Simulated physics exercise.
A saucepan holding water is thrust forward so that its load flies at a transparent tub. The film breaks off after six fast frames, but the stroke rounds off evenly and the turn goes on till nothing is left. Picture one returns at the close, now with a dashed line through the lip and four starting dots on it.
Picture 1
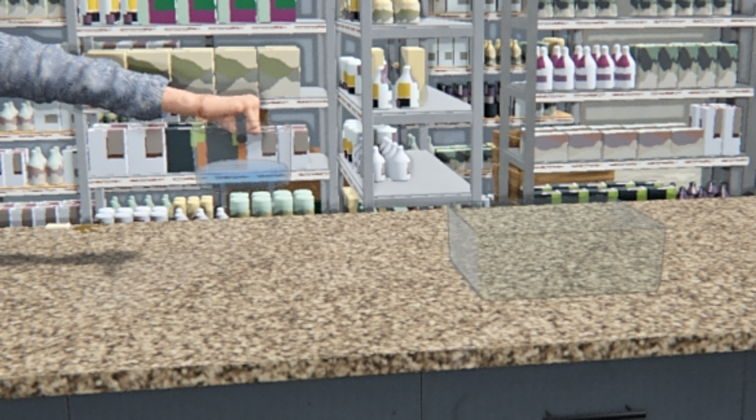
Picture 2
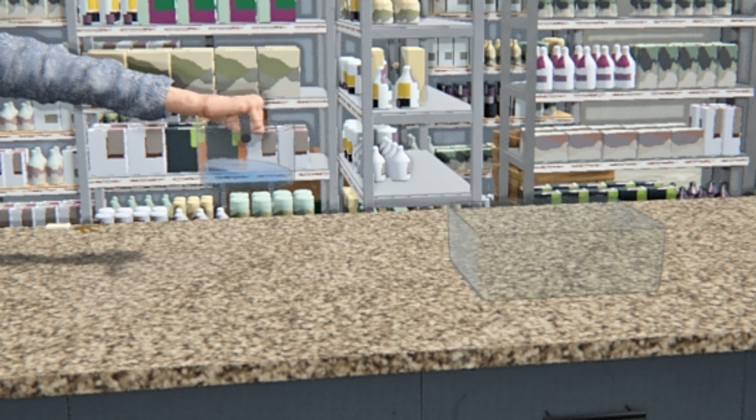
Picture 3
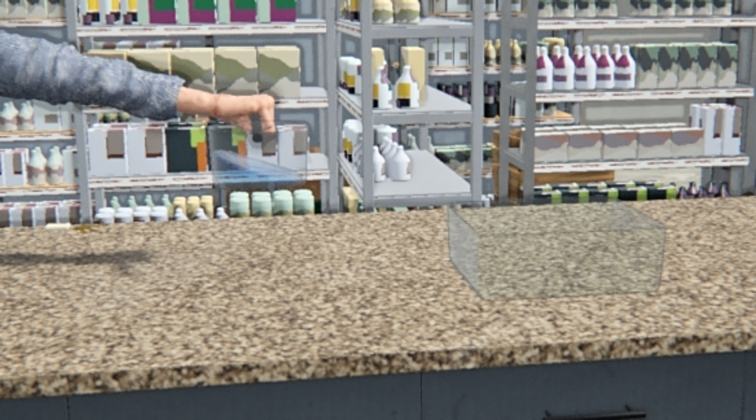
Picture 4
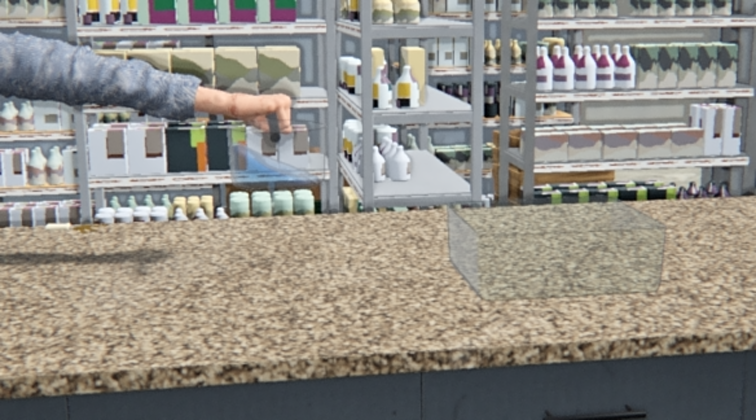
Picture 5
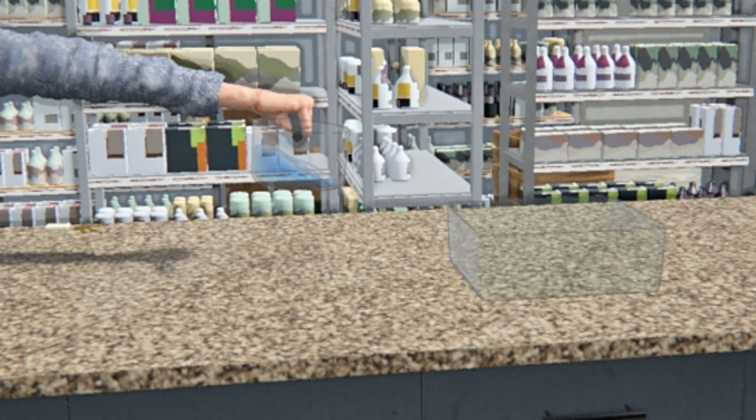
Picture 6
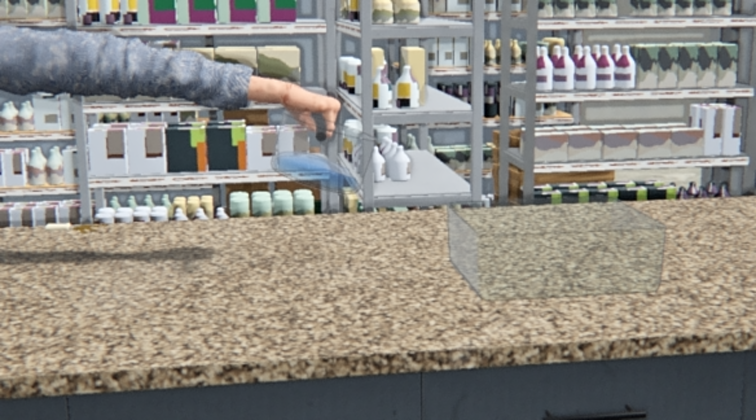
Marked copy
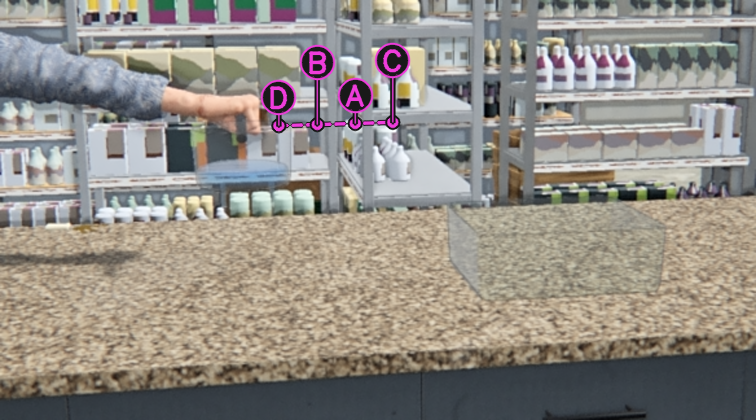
A hand held a see-through pan of bluish water above a speckled counter and moved it right toward a clear tub, keeping it mostly level at first, then tilting it slightly.
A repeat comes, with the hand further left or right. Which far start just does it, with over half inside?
That is dot B.
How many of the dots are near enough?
Three.
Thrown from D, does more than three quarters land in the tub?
No, less.
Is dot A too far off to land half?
No.
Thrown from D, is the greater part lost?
Yes, it does.
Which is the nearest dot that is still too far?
Dot D.
On the marked copy, A at (355, 123); B at (317, 124); C at (392, 122); D at (278, 125).
For dot A, about 88 % lands in the tub, 6 % falls short and 6 % goes beside or beyond.
For dot B, about 63 % lands in the tub, 30 % falls short and 7 % goes beside or beyond.
For dot C, about 93 % lands in the tub, 3 % falls short and 4 % goes beside or beyond.
For dot D, about 32 % lands in the tub, 65 % falls short and 3 % goes beside or beyond.
